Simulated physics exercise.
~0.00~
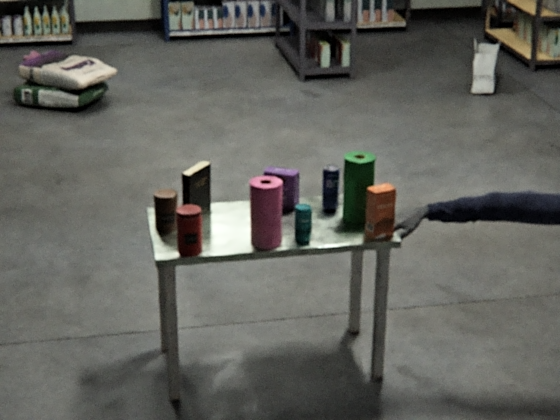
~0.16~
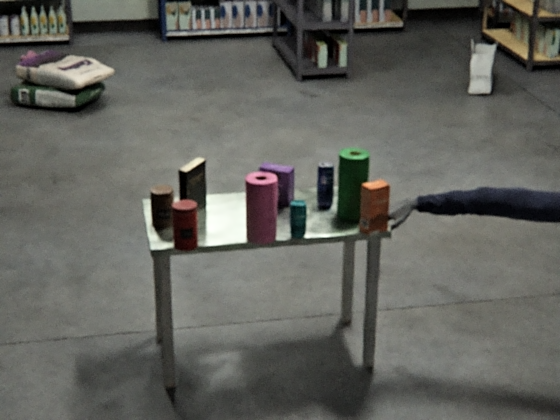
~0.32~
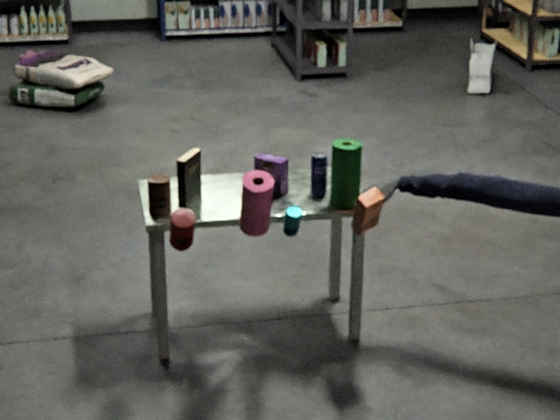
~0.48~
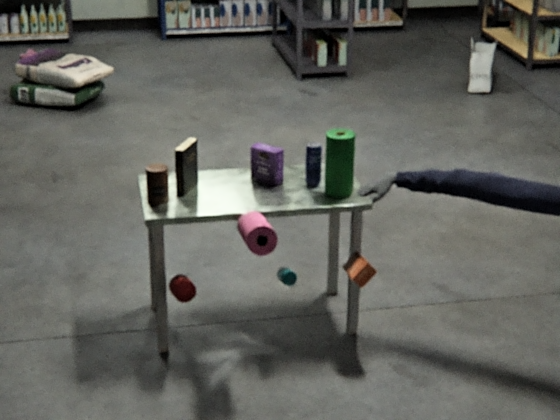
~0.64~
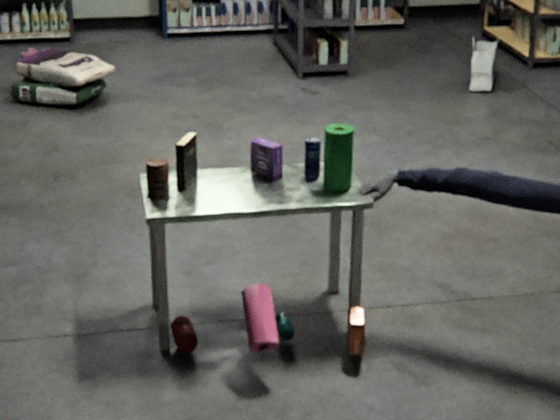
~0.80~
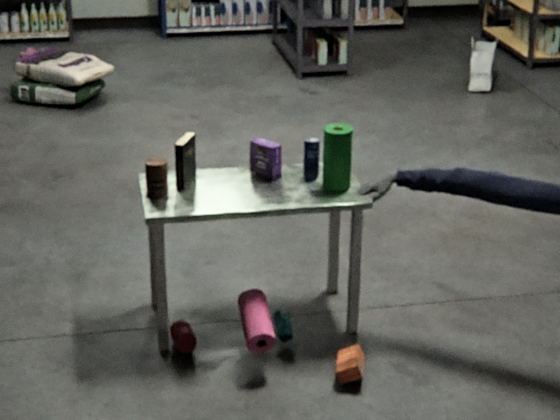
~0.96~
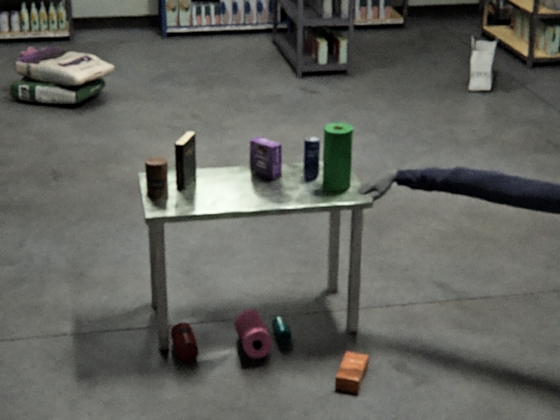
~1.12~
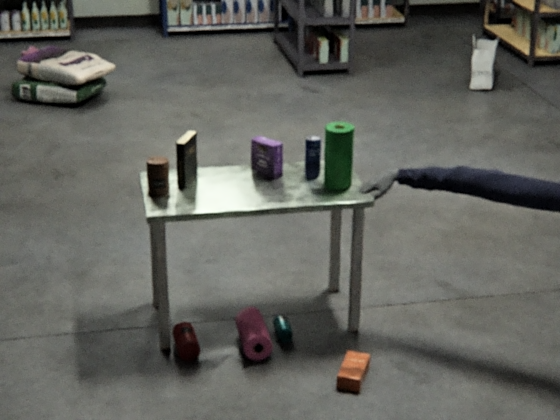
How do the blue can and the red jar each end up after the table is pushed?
The blue can is still standing on the table, while the red jar has toppled and lies on its side on the floor.
